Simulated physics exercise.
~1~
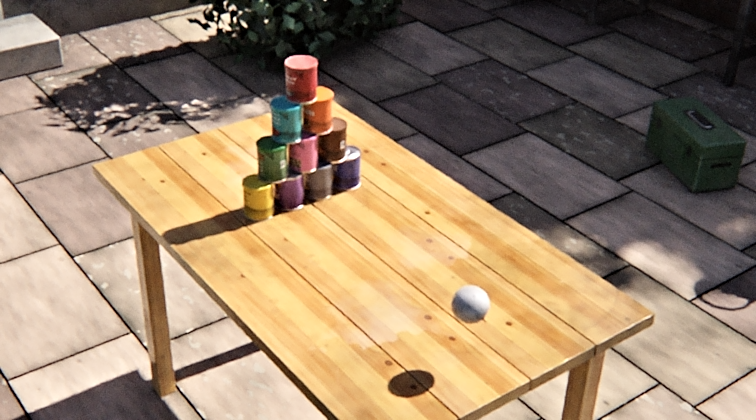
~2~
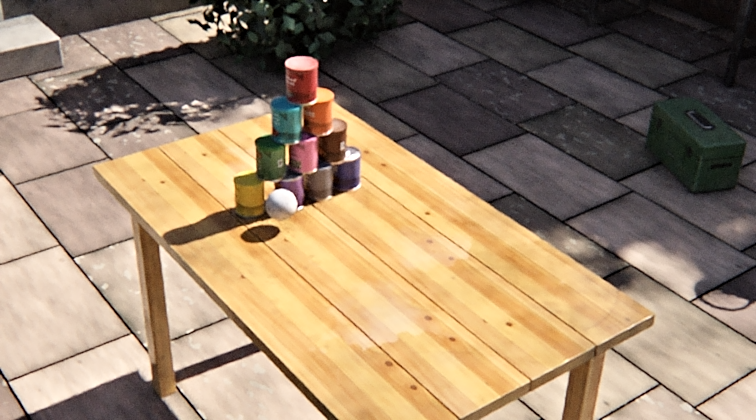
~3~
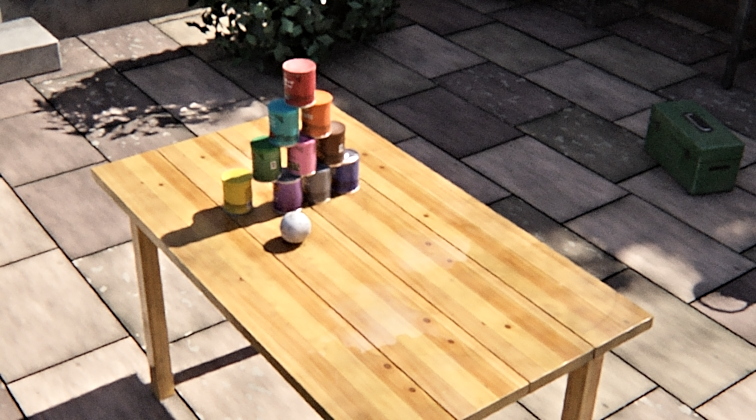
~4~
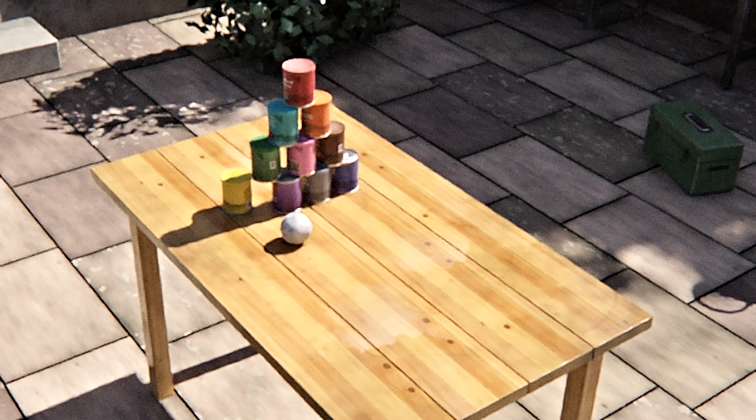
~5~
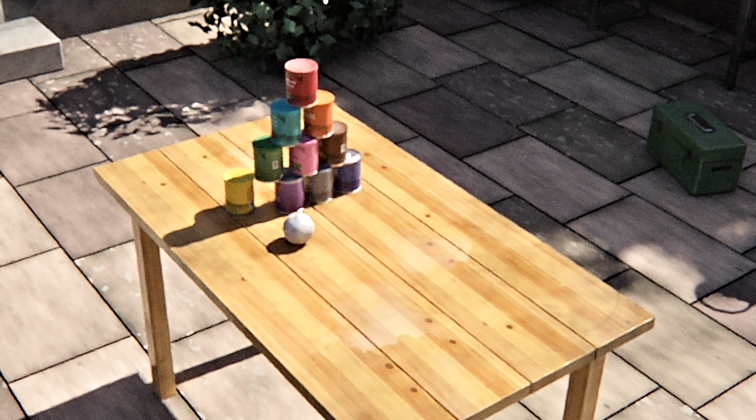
To begin with, a pyramid of colorful tins stands near the far end of a wooden table on a sunny paved patio, a green metal box on the ground to the right, while a white ball hangs in the air above the near part of the table. The ball flies left and away toward the pile and reaches the yellow tin at the bottom left corner. The yellow tin slides a little to the left, staying upright. The ball drops back slightly and comes to rest on the tabletop in front of the pile. At the end, every tin is still upright, with the red one on top and the yellow one slightly apart.
